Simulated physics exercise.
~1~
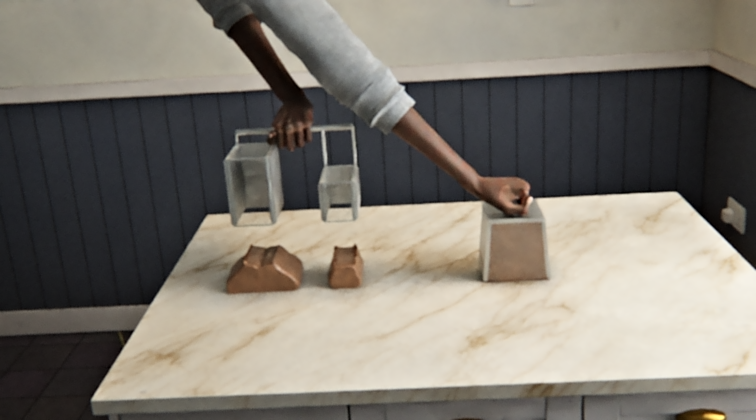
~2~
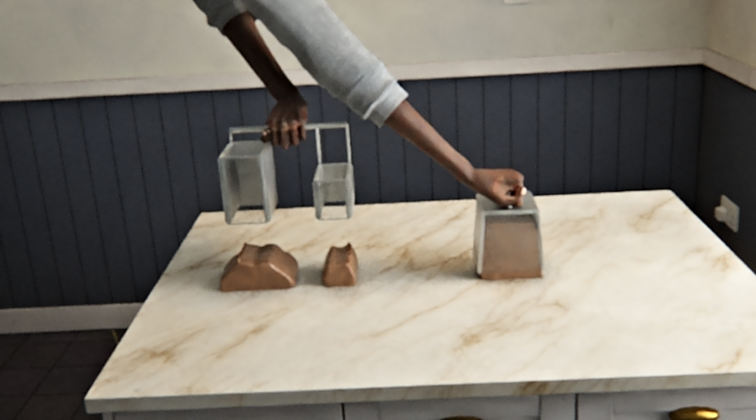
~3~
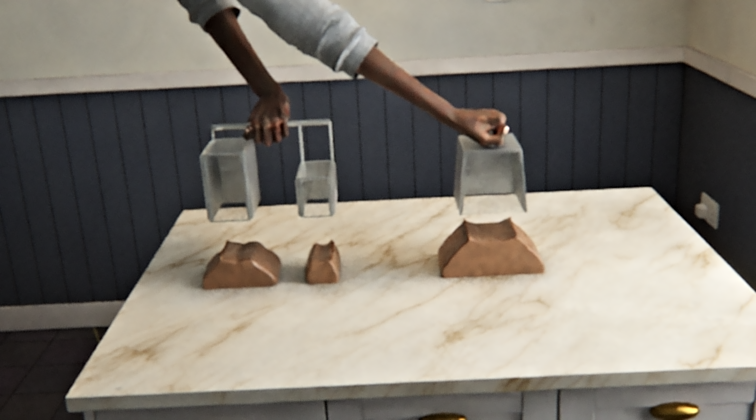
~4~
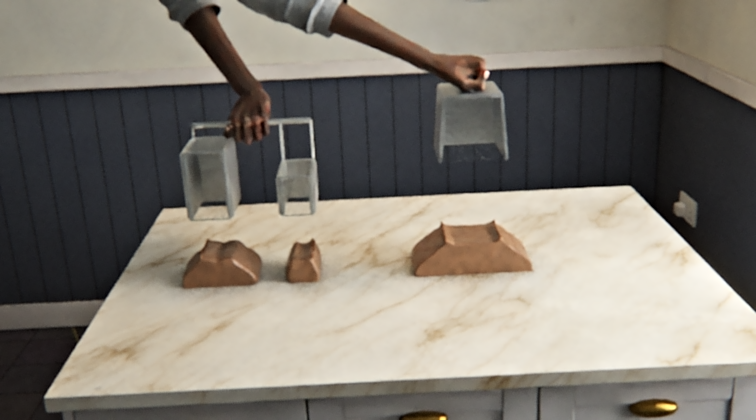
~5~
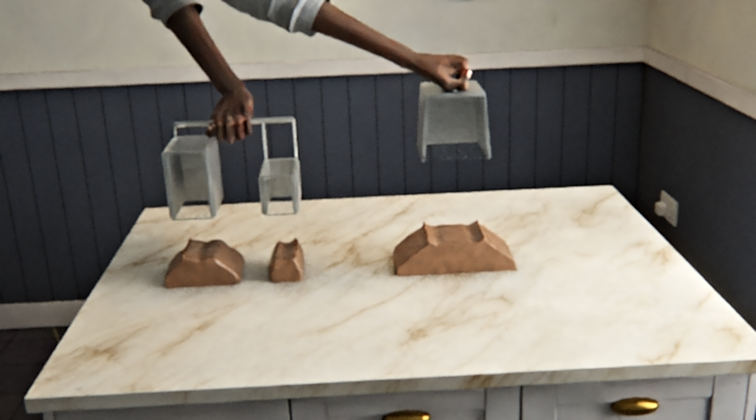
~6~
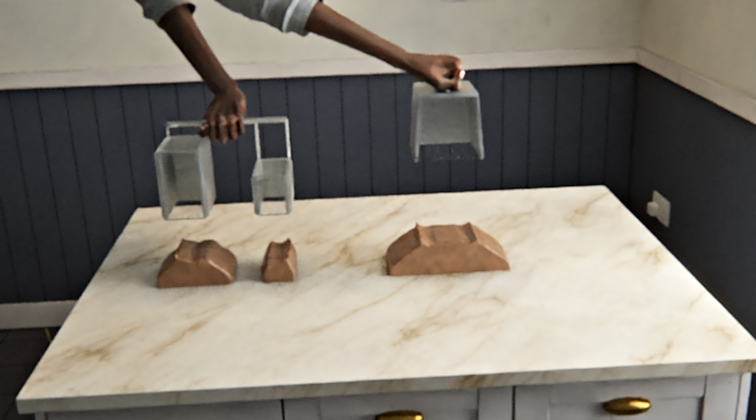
On a marble-topped counter, a hand lifts a clear mould straight up off a block of wet brown clay, which slumps and spreads into a low mound with raised corners beside two smaller lumps, while the other hand holds a pair of empty moulds; the tin ends held above the settled clay.
